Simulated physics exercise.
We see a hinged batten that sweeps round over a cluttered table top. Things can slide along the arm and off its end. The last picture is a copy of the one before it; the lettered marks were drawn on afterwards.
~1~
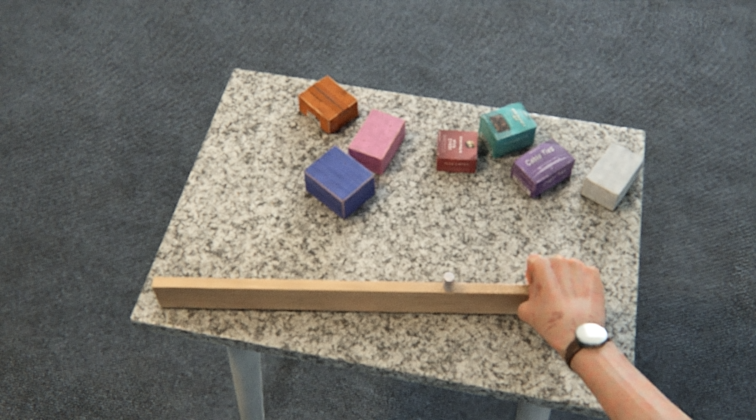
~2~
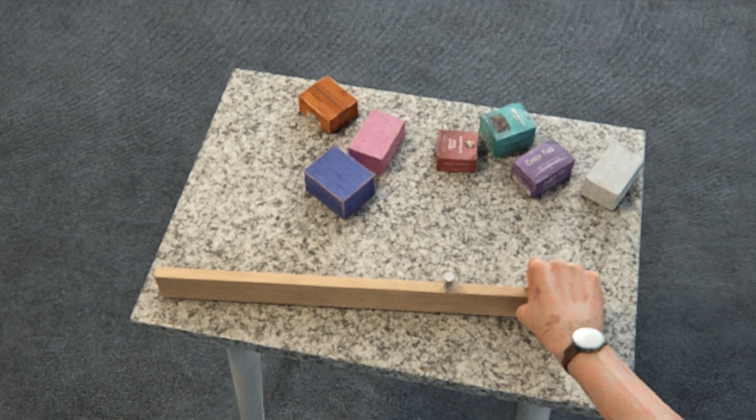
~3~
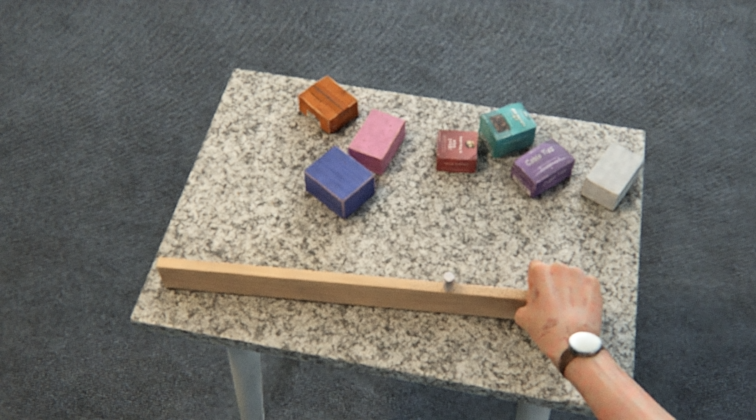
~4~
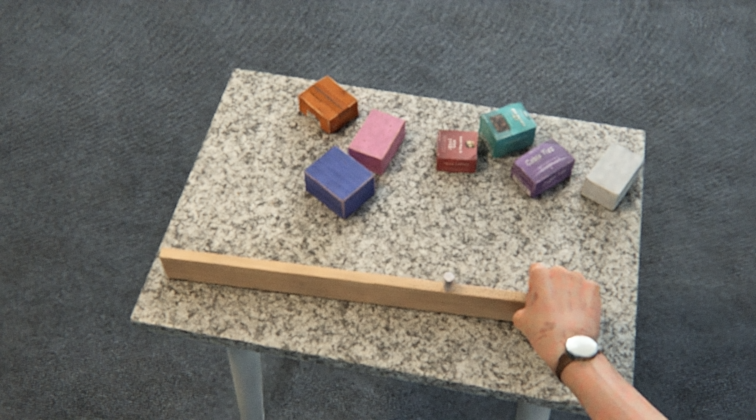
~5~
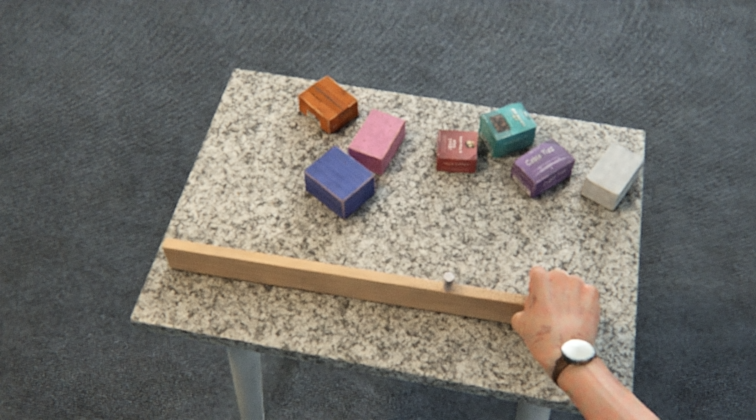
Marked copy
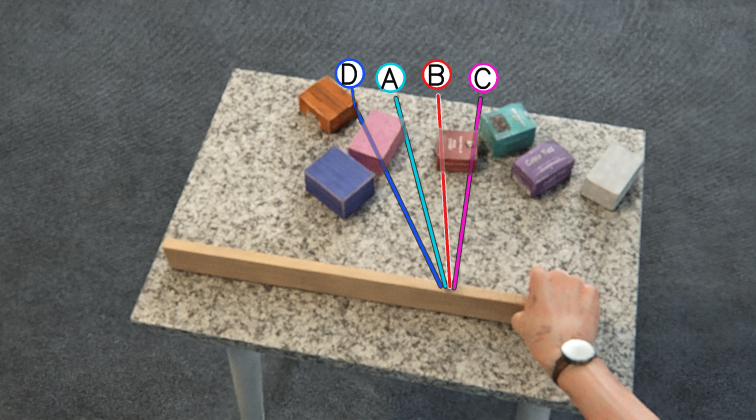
The clip shows a hand with a watch gripping a wooden batten on a speckled table top, slowly swinging its left end slightly away from the near edge, while the seven coloured blocks beyond it stay still.
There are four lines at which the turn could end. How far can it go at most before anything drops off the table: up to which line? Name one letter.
At D, and not beyond.
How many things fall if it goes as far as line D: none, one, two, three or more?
By then, none.
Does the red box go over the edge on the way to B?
No.
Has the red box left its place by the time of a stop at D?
Yes.
On the marked copy, A at (419, 185); B at (443, 184); C at (469, 186); D at (394, 190).
With D. Early on, arm (321, 220); white block (613, 177); turquoise box (507, 130).
Further on, arm (359, 188); pink block (399, 132); blue block (365, 170).
At the end, arm (392, 173); orange box (365, 86); pink block (434, 115); nothing has fallen.
As for the rest, A drops the orange box; B drops the orange box; C drops the orange box.
